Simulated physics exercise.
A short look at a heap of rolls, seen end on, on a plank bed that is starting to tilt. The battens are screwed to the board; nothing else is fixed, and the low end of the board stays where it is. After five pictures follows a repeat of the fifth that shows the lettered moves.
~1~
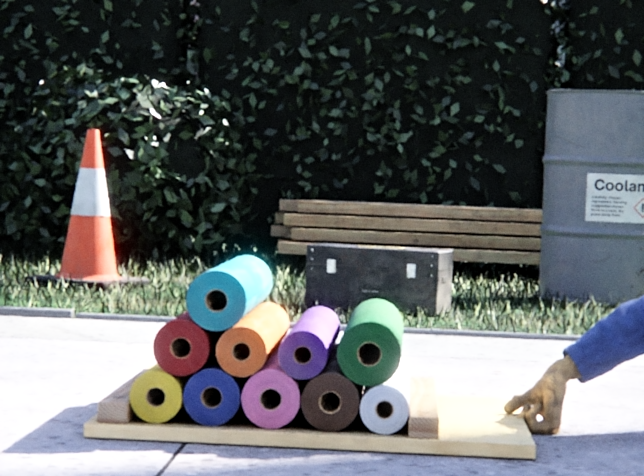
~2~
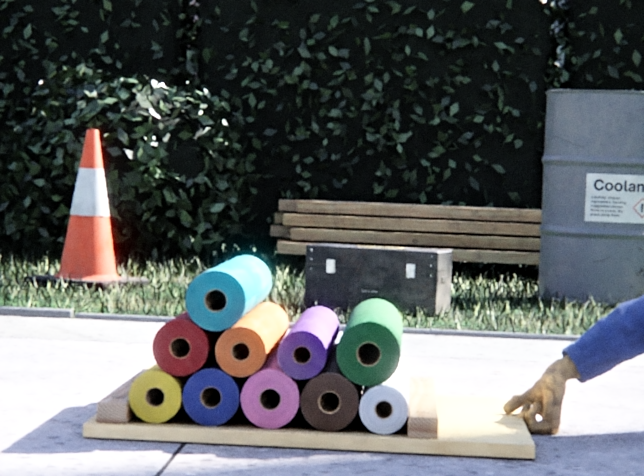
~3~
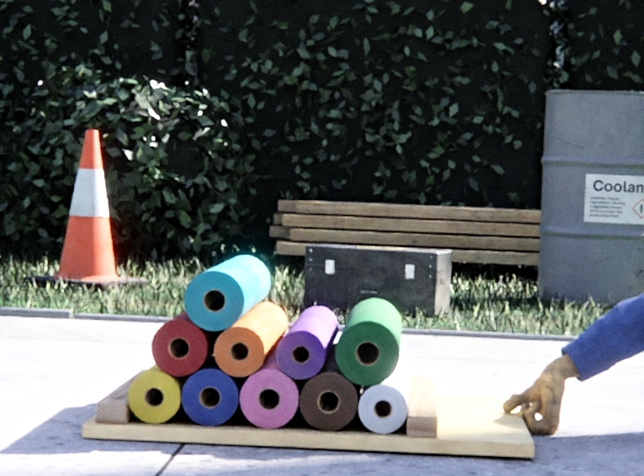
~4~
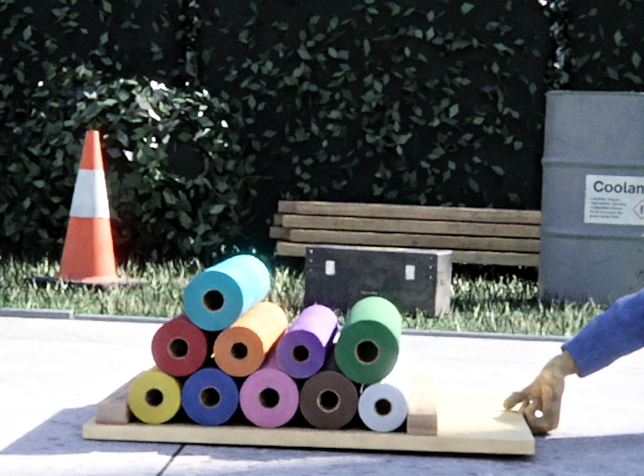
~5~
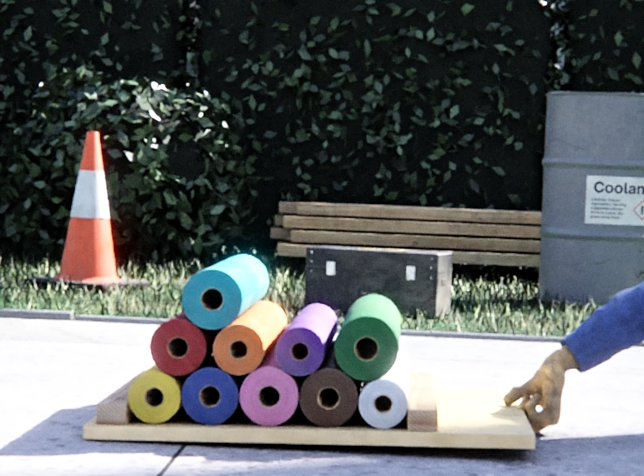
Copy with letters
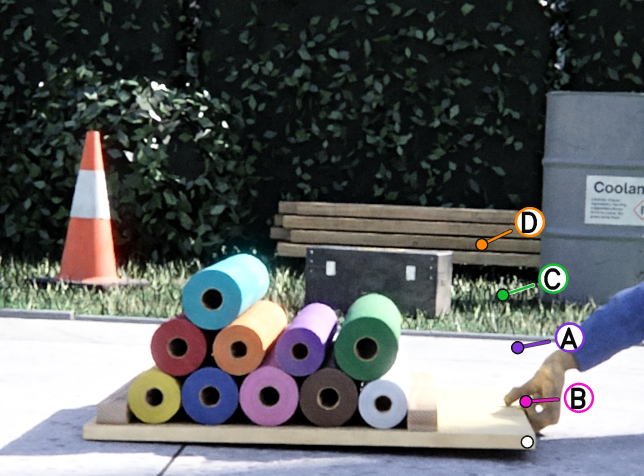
At the start, colored rolls sit stacked end on between wooden battens on a board, a turquoise one on top, while a hand at the right grips the board's end. The hand then raises that end very slightly, and the rolls keep their places in the stack.
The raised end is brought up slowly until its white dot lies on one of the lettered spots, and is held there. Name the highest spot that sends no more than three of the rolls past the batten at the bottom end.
The answer is mark D.
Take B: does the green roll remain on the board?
The green roll: Yes.
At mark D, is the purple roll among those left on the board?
Yes, with D.
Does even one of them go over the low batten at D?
Yes, at D.
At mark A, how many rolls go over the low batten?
With A, none.
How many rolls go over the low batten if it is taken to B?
At B the number is none.
On the marked copy, A at (518, 348); B at (526, 401); C at (503, 295); D at (481, 244); the white dot at (527, 442).
Following D. Soon after the start, board at 16°.
Later, board at 28°.
In the end, board at 28°, two over the low batten (red, turquoise).
As for the rest, A none over the low batten; B none over the low batten; C none over the low batten.
